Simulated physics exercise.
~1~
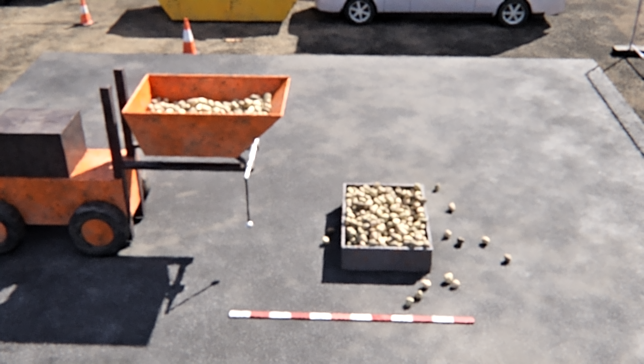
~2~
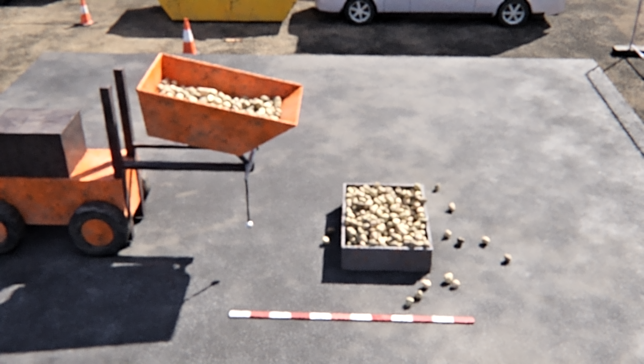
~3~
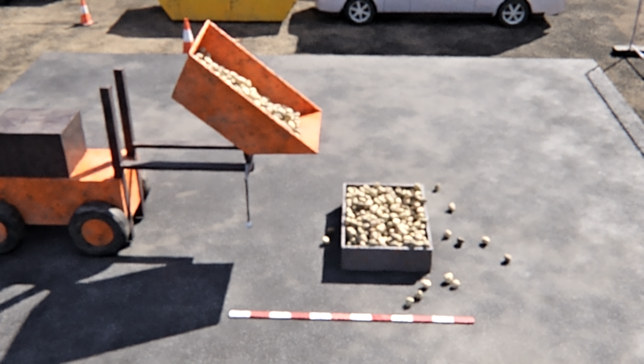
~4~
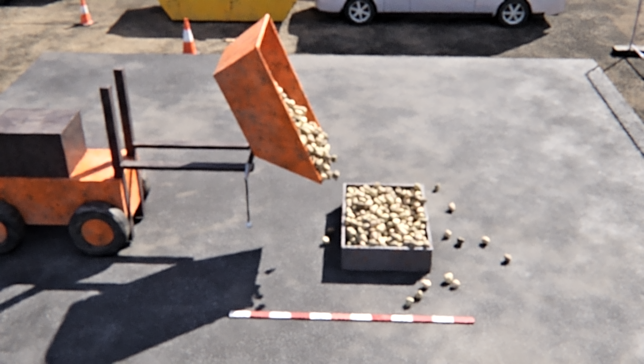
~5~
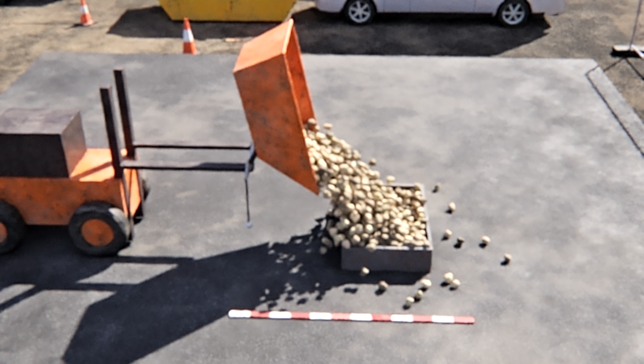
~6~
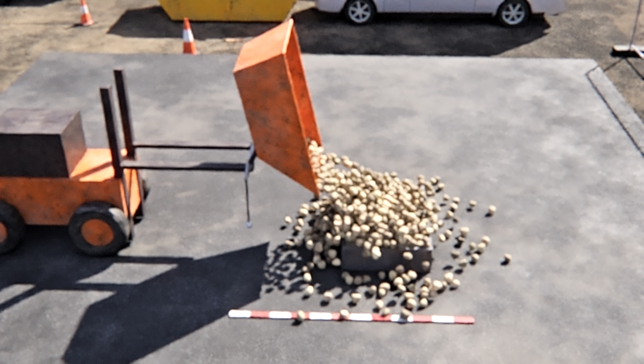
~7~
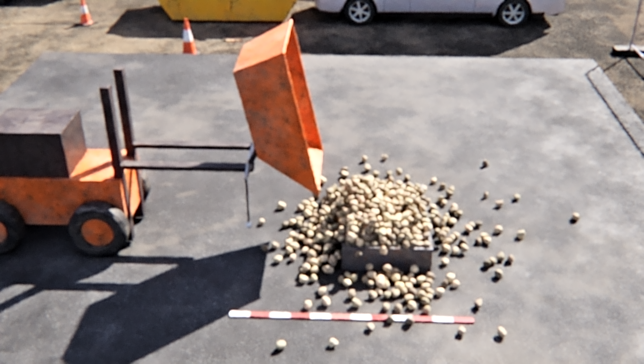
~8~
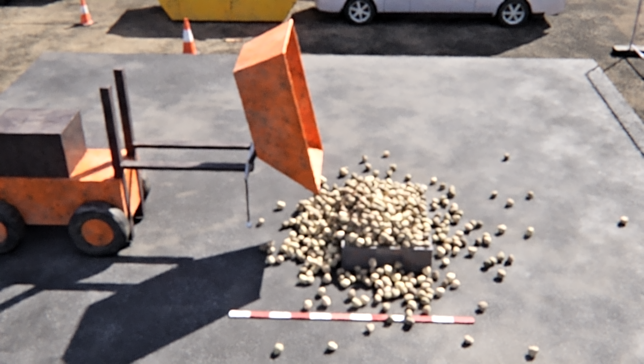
An orange loader with black wheels stands at the left of a grey paved yard, seen from above, holding up an orange skip of pale, rounded stones. To the right sits a low grey bin already full of similar stones, a few scattered around it, with a red and white striped rod in front and cones, a yellow container and a pale vehicle behind. The skip tips steeply to the right, and the stones slide out onto the bin. They heap up, spill over its sides and roll across the paving. The emptied skip stays tilted above a broad mound almost burying the bin.
